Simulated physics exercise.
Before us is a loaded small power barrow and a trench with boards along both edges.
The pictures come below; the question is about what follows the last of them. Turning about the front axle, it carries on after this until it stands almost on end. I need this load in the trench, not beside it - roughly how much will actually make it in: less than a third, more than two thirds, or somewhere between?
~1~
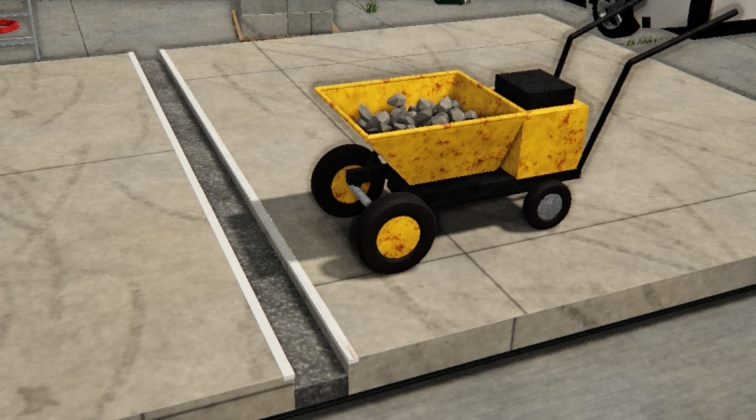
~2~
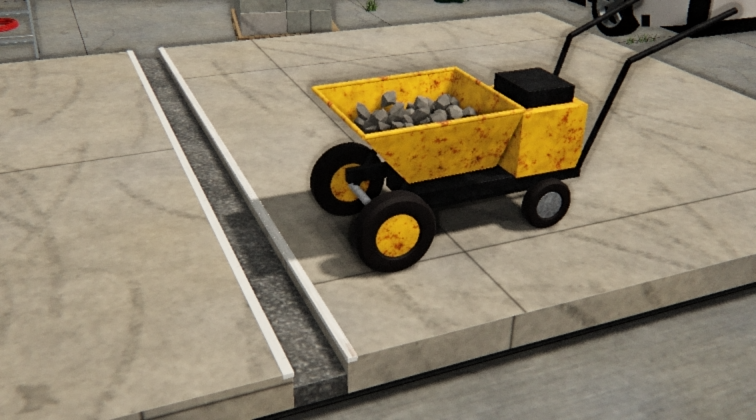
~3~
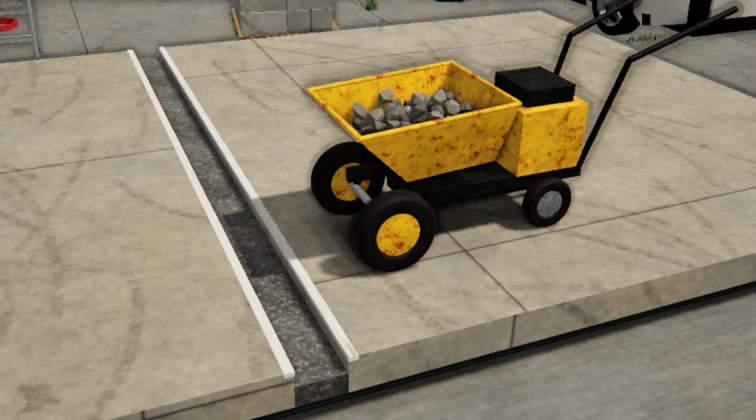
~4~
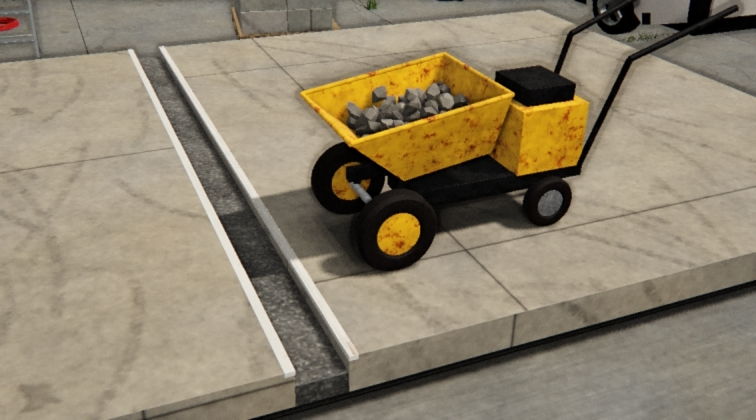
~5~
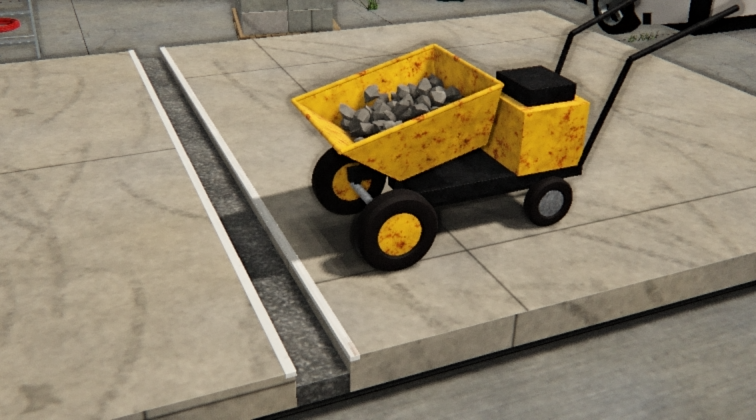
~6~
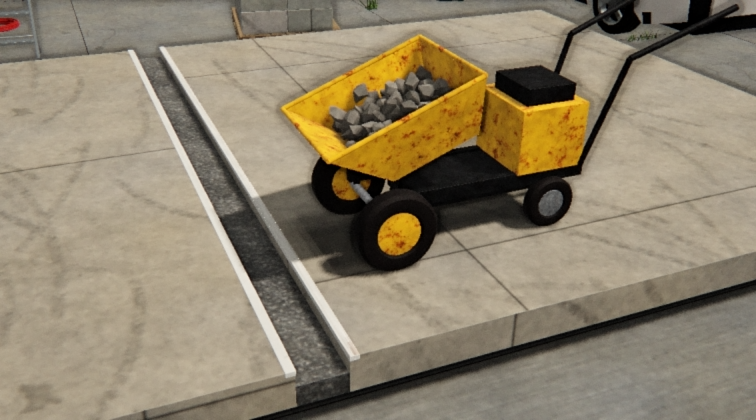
Somewhere between a third and two thirds.
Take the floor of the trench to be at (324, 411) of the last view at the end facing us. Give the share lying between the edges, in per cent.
Something like 50 %.
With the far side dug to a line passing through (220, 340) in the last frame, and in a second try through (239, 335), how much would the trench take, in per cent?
90 %, give or take, and then 80 %.
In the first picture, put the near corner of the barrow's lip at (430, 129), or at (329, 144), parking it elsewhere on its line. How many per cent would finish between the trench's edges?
Some 50 in a hundred, then some 0 in a hundred.
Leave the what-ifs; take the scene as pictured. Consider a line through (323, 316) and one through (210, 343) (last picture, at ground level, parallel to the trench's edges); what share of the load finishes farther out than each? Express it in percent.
Around 100 in a hundred for the first, 20 in a hundred for the second.
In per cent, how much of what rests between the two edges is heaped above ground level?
Estimate: Close to 30 in a hundred.
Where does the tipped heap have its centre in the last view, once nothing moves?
Around (231, 260).
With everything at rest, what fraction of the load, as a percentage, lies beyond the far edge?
Share of load: Near 55 %.
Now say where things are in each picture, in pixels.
The first picture shows lip of the skip at (367, 138), level; top of the load at (423, 117), broken stones; first edge of the trench at (328, 317); far edge at (267, 331), the trench under half as wide as the skip, and shallow for its width.
The second picture shows lip of the skip at (364, 138), tipped barely; top of the load at (424, 114).
The third picture shows lip of the skip at (359, 140), tipped barely; top of the load at (420, 110).
The fourth picture shows lip of the skip at (351, 144), tipped a little; top of the load at (432, 108).
The fifth picture shows lip of the skip at (341, 152), tipped a little; top of the load at (439, 95).
The sixth picture shows lip of the skip at (329, 161), tipped clearly; top of the load at (425, 99); first edge of the trench at (329, 314); far edge at (269, 328).
Soon after the last picture, skip tipped steeply; all in the skip.
A little later, skip tipped right over; most in the skip; a small part in or heaped over the trench; a small part beyond it; a stray few falling.
Later still, skip tipped right over; a stray few in the skip; about a third in or heaped over the trench; about two thirds beyond it.
By the end, skip tipped right over; about half in or heaped over the trench; about half beyond it.
